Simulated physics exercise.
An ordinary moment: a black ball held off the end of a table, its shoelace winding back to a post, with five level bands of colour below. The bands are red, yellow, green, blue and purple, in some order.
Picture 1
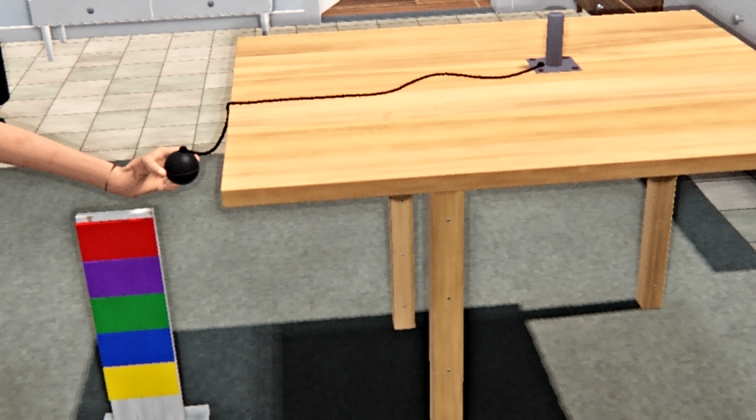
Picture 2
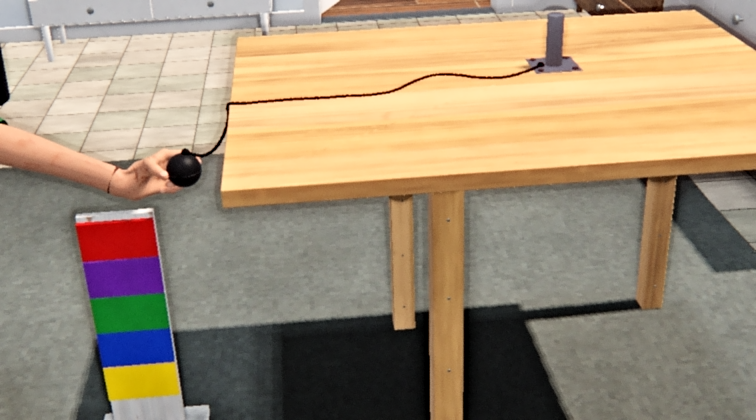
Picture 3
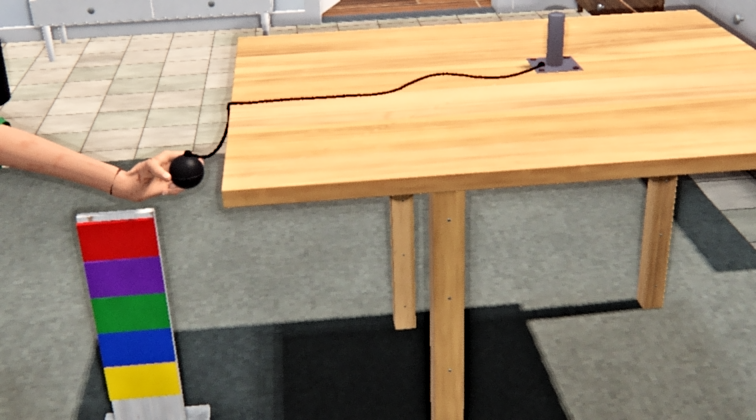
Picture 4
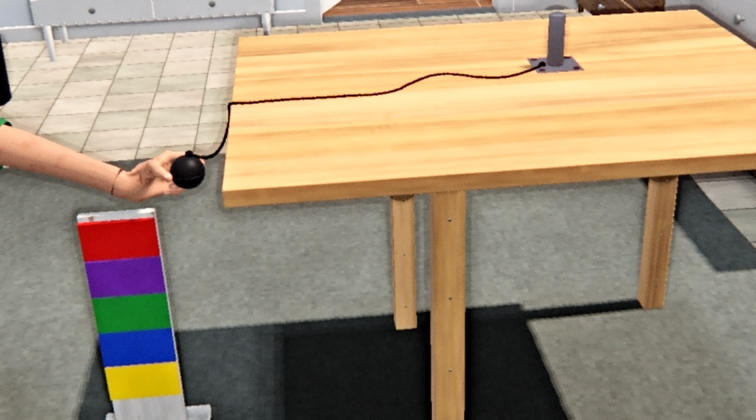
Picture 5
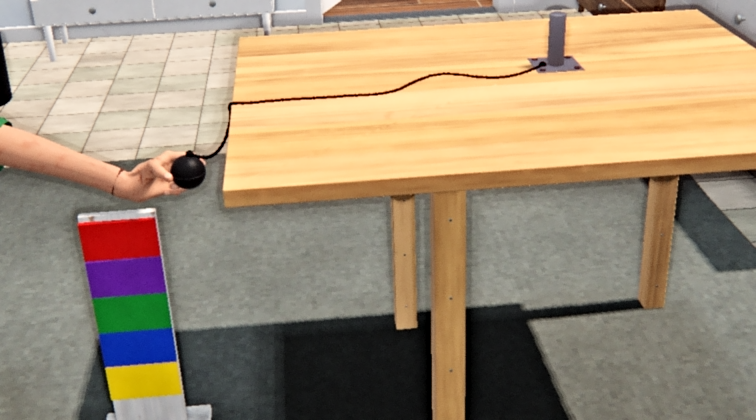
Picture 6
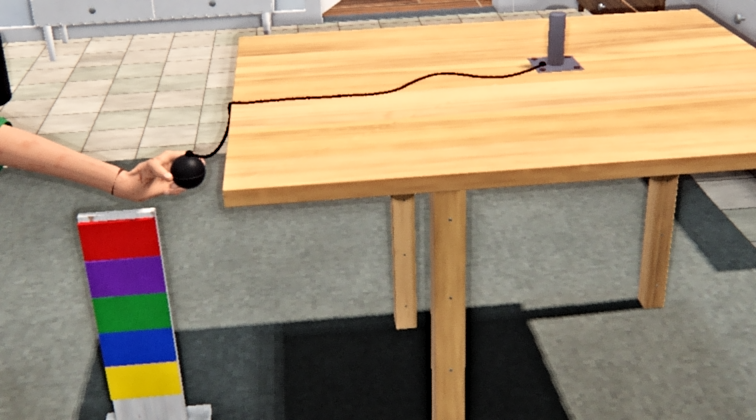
At the start, a hand from the left holds a black ball just off the table's left end, its dark cord winding back to a post, above a board of five coloured bands. The hand and ball shift very slightly right, then stay nearly still while the cord barely changes.
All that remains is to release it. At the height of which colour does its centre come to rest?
Its centre hangs level with the red band.
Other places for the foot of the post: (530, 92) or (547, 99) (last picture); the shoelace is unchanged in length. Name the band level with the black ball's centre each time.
Try by try: Purple; purple.
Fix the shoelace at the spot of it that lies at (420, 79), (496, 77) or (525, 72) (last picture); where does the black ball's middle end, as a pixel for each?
Try by try, around (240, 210), (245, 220) and (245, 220).
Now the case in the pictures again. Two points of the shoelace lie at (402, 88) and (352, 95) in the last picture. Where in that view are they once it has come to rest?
About (375, 85), and the other about (322, 91).
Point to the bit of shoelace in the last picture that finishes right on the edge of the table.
That spot is around (261, 102).
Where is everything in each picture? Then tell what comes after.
In the first picture, black ball (182, 167); red (117, 241); purple (124, 278); green (130, 314); blue (136, 349); yellow (142, 382).
In the second picture, black ball (184, 170); shoelace through (518, 74) (449, 75) (390, 92) (315, 98) (232, 108).
In the third picture, black ball (186, 171).
In the fourth picture, black ball (188, 172); shoelace through (519, 74) (451, 74) (392, 92) (317, 98) (234, 108).
In the fifth picture, black ball (188, 172).
In the sixth picture, black ball (188, 172); shoelace through (520, 74) (451, 74) (392, 91) (317, 98) (234, 107).
Early on, ball near (222, 215); level with red.
Midway, ball near (265, 215); level with red.
Near the end, ball near (258, 220); level with red.
Finally, ball near (249, 221); level with red. Its middle rests at the red band.
